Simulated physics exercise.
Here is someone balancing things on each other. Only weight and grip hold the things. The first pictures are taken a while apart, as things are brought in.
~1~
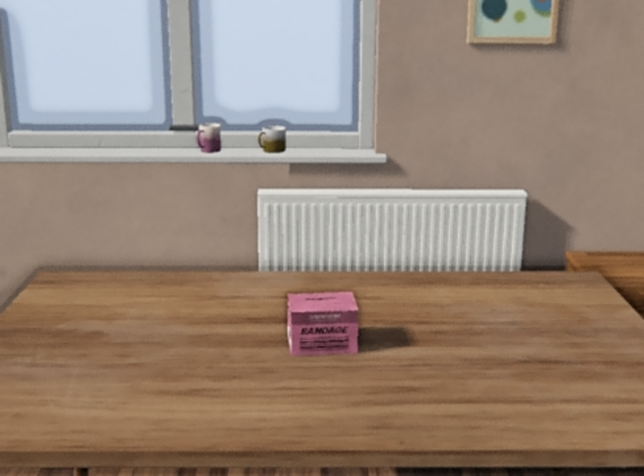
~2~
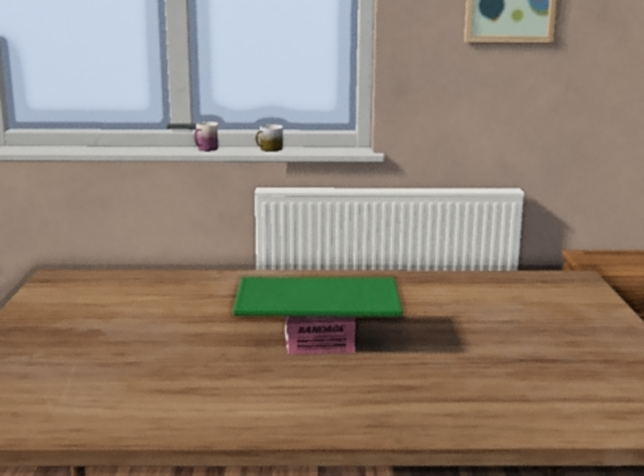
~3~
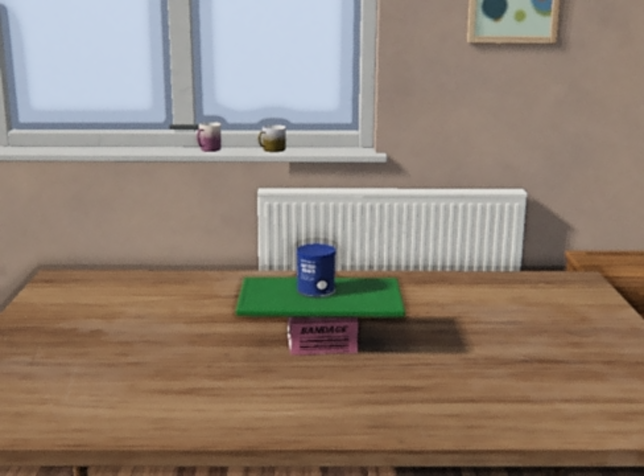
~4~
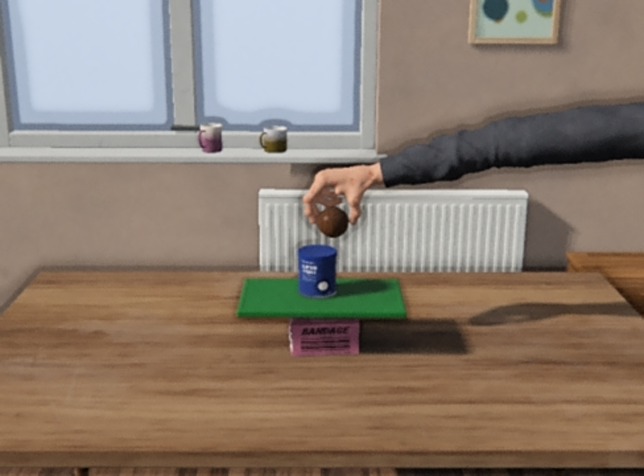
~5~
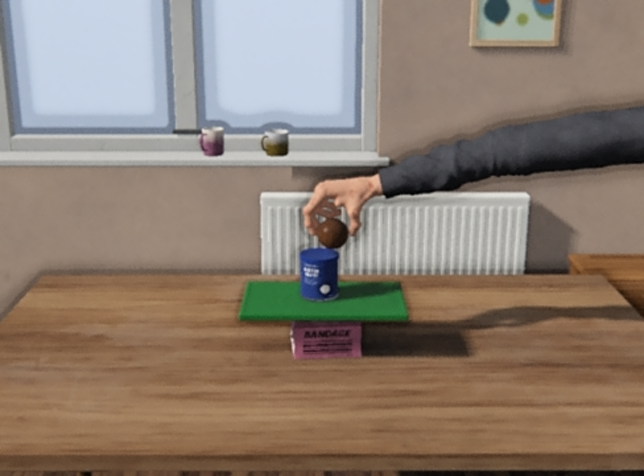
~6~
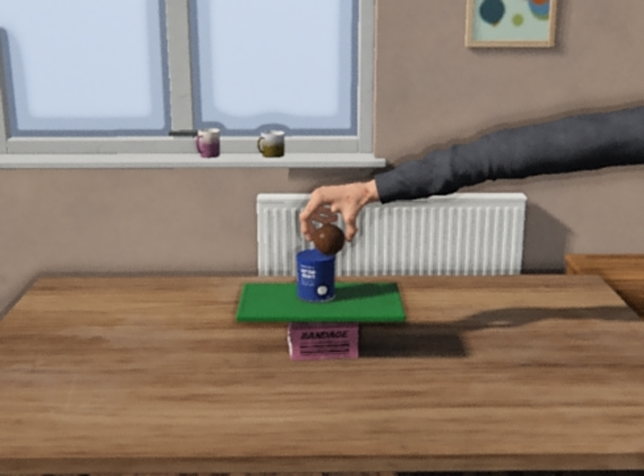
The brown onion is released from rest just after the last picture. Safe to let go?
As it turns out, it keeps its balance.
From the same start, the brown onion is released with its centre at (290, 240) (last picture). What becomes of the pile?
Then it loses its balance.
Then, 0.40 s later than the last frame, all is still.
Then, 0.90 s later than the last frame, brown onion resting near (329, 239).
When it is over, all 4 as before. End places, in pixels of the last picture, brown onion near (329, 239). The pile stays up.
